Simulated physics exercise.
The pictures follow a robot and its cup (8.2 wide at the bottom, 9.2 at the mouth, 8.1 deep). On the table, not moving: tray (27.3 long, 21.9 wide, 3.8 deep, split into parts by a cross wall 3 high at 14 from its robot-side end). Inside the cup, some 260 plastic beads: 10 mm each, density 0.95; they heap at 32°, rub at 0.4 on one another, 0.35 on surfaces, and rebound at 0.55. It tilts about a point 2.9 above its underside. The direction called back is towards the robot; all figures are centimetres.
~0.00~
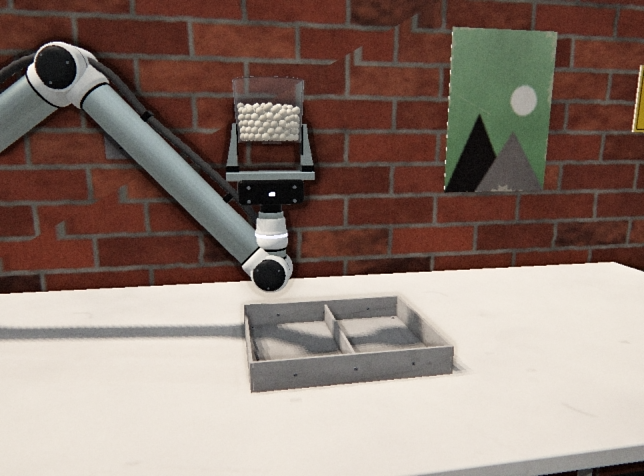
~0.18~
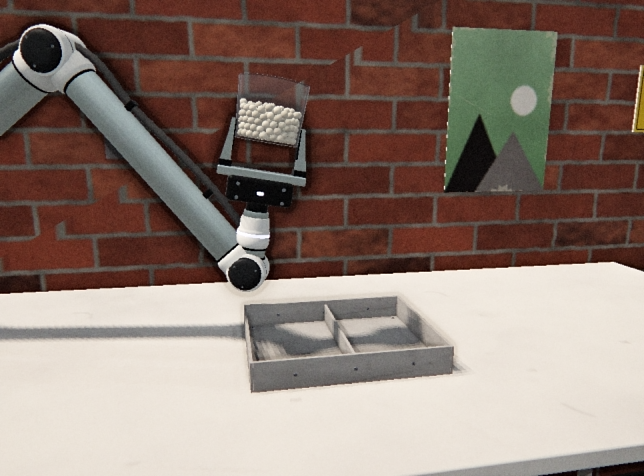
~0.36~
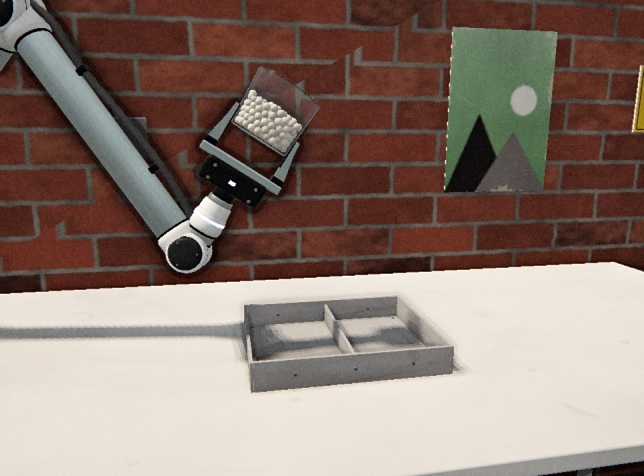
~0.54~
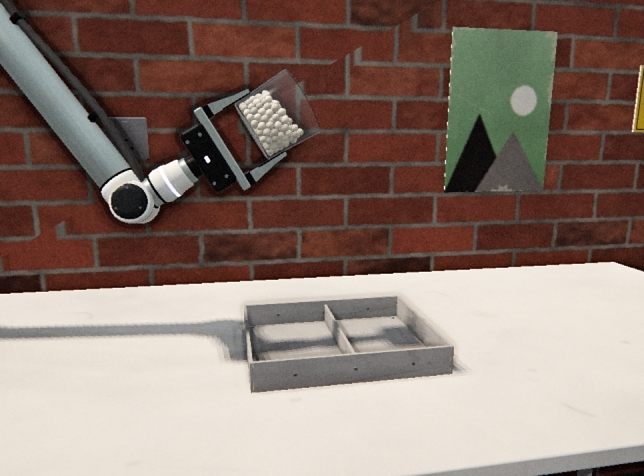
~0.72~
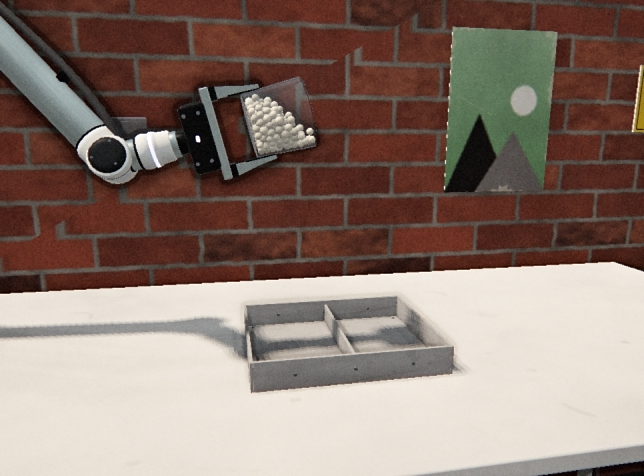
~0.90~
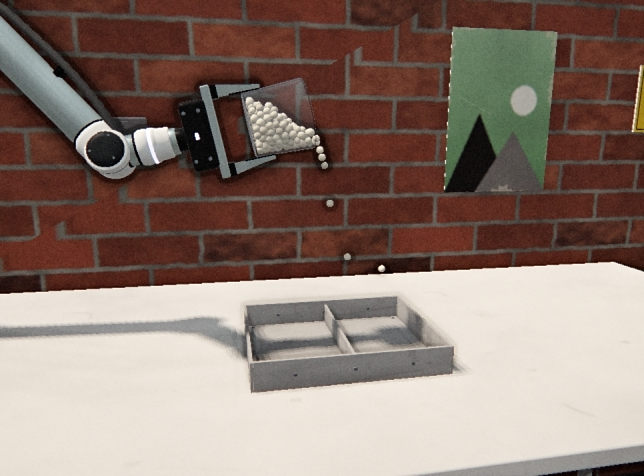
A robot arm tips a clear cup rightward, and white beads begin dropping from its rim.
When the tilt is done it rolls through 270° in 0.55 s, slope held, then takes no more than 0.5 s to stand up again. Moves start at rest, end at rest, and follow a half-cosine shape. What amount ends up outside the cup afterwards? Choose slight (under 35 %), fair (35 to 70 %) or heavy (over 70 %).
Slight, under 35 %.
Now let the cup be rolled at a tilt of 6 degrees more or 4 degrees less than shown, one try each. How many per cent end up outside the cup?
50 % and 15 %.
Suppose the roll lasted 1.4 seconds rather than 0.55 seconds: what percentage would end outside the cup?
That would give near 40 in a hundred.
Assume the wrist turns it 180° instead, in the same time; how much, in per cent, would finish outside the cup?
In that case it would be around 25 percent.
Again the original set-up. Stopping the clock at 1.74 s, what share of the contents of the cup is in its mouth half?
Around 30 per cent.
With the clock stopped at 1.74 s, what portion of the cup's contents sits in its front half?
40 %.
After 1.32 s, tipped 78°, highest piece 38 above the table; 231 in the cup, 7 in the far-side part, 2 in the robot-side part, 23 in flight or on a rim.
After 1.74 s, tipped 29°, highest piece 37 above the table; 192 in the cup, 49 in the far-side part, 7 in the robot-side part, 4 on the table or floor, 11 in flight or on a rim.
After 2.15 s, upright, highest piece 39 above the table; 192 in the cup, 57 in the far-side part, 7 in the robot-side part, 6 on the table or floor, 1 in flight or on a rim.
After 2.85 s, upright, highest piece 39 above the table; 192 in the cup, 58 in the far-side part, 7 in the robot-side part, 6 on the table or floor.
At rest, 192 in the cup, 58 in the far-side part, 7 in the robot-side part, 6 on the table or floor. That is 27 % outside the cup.
